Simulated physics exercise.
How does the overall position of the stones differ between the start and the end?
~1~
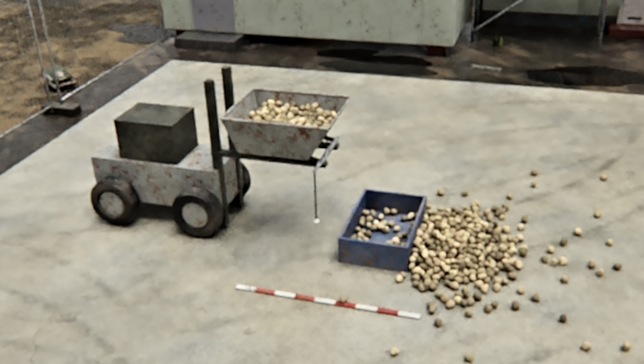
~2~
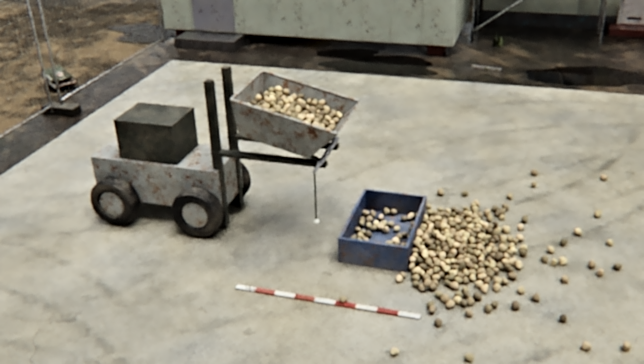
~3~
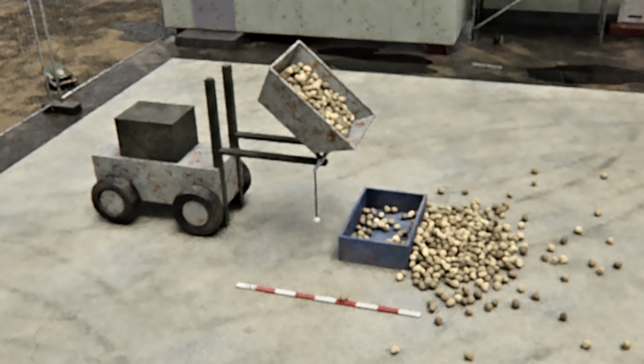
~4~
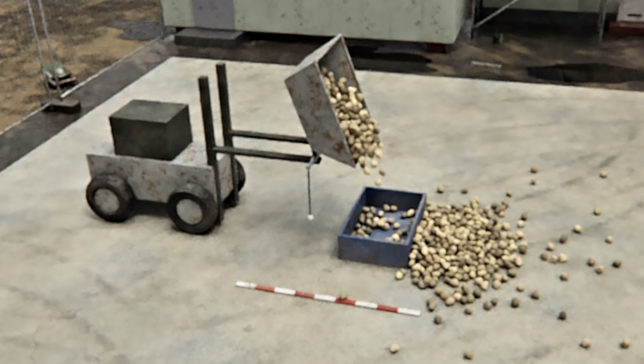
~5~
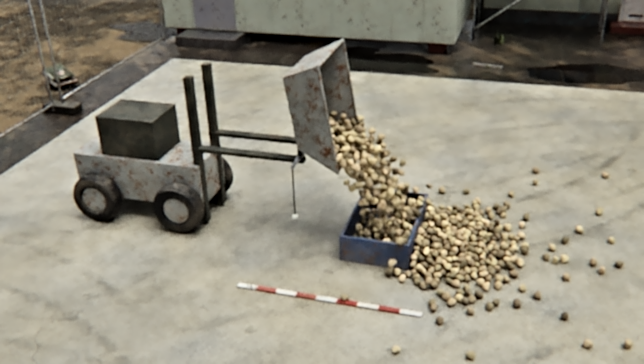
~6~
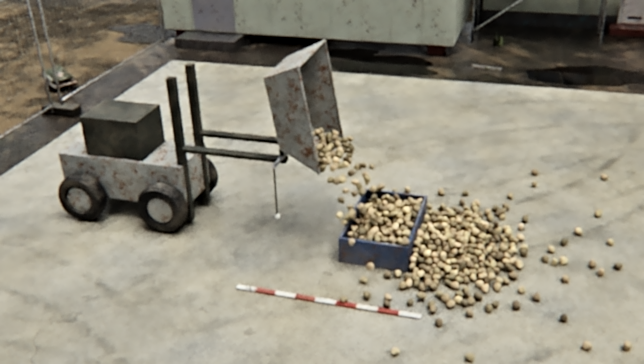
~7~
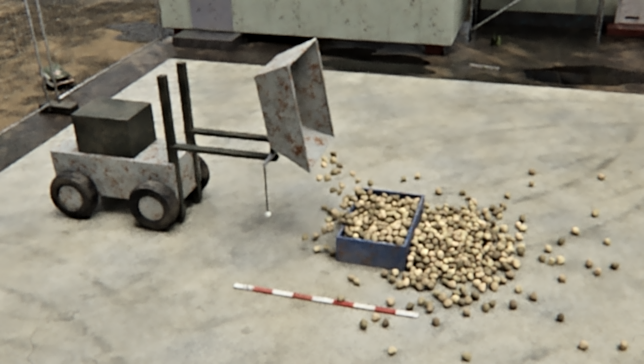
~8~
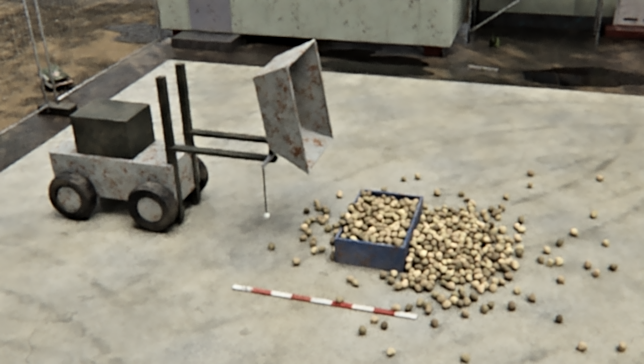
At the start, many of the stones sit up in the raised skip, with the others in and around the bin. By the end, the stones as a whole lie lower, filling the bin and spread over the floor on both sides of it.
